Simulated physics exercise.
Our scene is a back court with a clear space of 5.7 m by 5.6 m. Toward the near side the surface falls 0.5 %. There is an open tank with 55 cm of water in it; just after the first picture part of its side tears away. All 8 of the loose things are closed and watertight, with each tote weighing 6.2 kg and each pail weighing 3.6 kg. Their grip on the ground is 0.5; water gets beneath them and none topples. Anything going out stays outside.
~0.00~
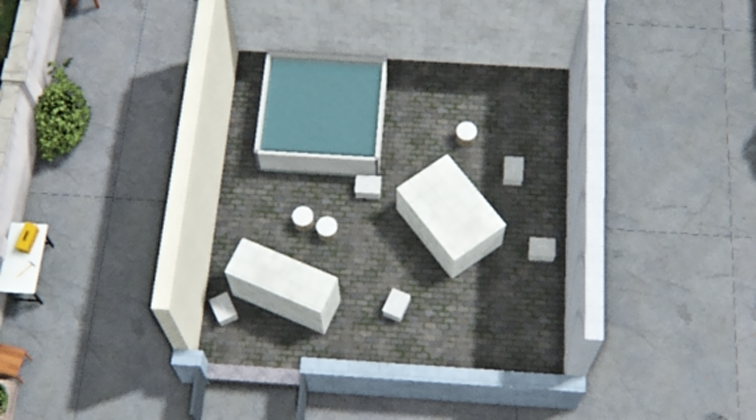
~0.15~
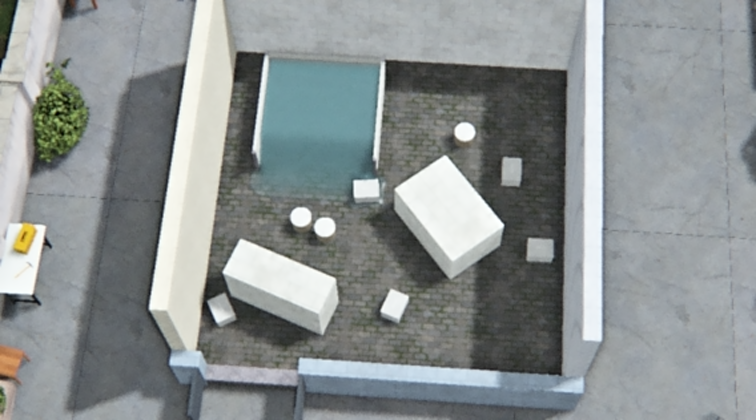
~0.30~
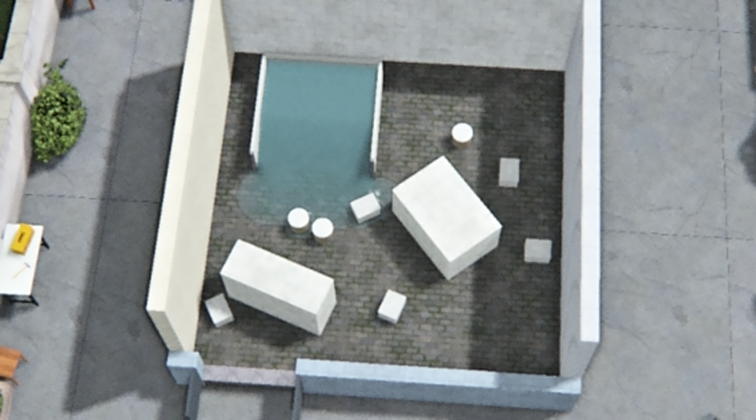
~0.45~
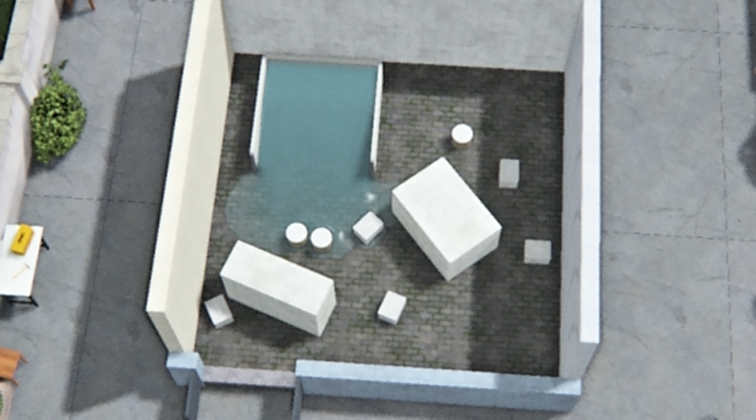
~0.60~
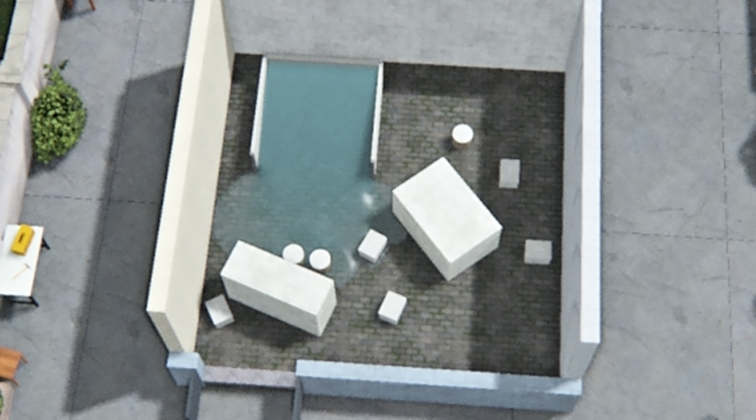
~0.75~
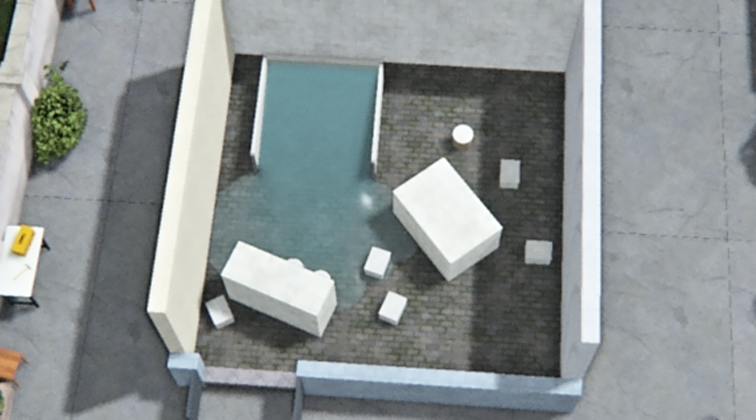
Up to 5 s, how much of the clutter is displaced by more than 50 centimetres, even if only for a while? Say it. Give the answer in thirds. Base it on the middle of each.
Two thirds or more.
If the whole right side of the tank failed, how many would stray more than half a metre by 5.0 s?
Result: 3 of them.
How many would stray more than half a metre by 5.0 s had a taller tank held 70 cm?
The count would be 7.
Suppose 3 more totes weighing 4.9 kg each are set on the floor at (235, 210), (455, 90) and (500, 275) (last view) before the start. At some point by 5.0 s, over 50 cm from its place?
In order: Beyond it, within it, within it.
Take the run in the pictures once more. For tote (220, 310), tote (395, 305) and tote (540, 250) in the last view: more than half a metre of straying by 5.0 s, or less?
In order: Farther, farther and farther.
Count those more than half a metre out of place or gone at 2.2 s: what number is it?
At that moment it comes to 5.
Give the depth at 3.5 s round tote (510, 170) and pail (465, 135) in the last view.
First roughly 0 cm, second roughly 0 cm.
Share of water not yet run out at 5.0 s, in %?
Remaining: Approx. 88 per cent.
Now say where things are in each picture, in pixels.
The first picture shows a tote at (368, 184), on the bottom; a pail at (327, 226), on the bottom; 3.4 m2 under water; 0 of 8 have shifted.
The second picture shows a tote at (366, 188) rests on the ground, 6 cm from its start; a pail at (325, 227), on the bottom; 4.3 m2 under water; 1 of 8 have shifted.
The third picture shows a tote at (366, 206) rests on the ground, 36 cm from its start; a pail at (322, 228) rests on the ground; water covers 5.4 m2; 1 of 8 have shifted.
The fourth picture shows a tote at (368, 225) rests on the ground, 69 cm from its start; a pail at (321, 237), on the bottom, 16 cm from its start; 6.6 m2 under water; 3 of 8 have shifted.
The fifth picture shows a tote at (373, 244), on the bottom, 101 cm from its start; a pail at (320, 259), on the bottom, 53 cm from its start; water covers 7.9 m2; 3 of 8 have shifted.
The sixth picture shows a tote at (377, 261), on the bottom, 130 cm from its start; a pail at (320, 280) rests on the ground, 87 cm from its start; water covers 9.0 m2; 3 of 8 have shifted.
After 1.1 s 3 of 8 are over 50 cm from their spots; 2 afloat.
After 2.2 s 5 of 8 are over 50 cm from their spots; 4 afloat.
After 3.5 s 5 of 8 are over 50 cm from their spots; 4 afloat.
After 5.0 s 6 of 8 are over 50 cm from their spots, and 6 have been at some point; 3 afloat.
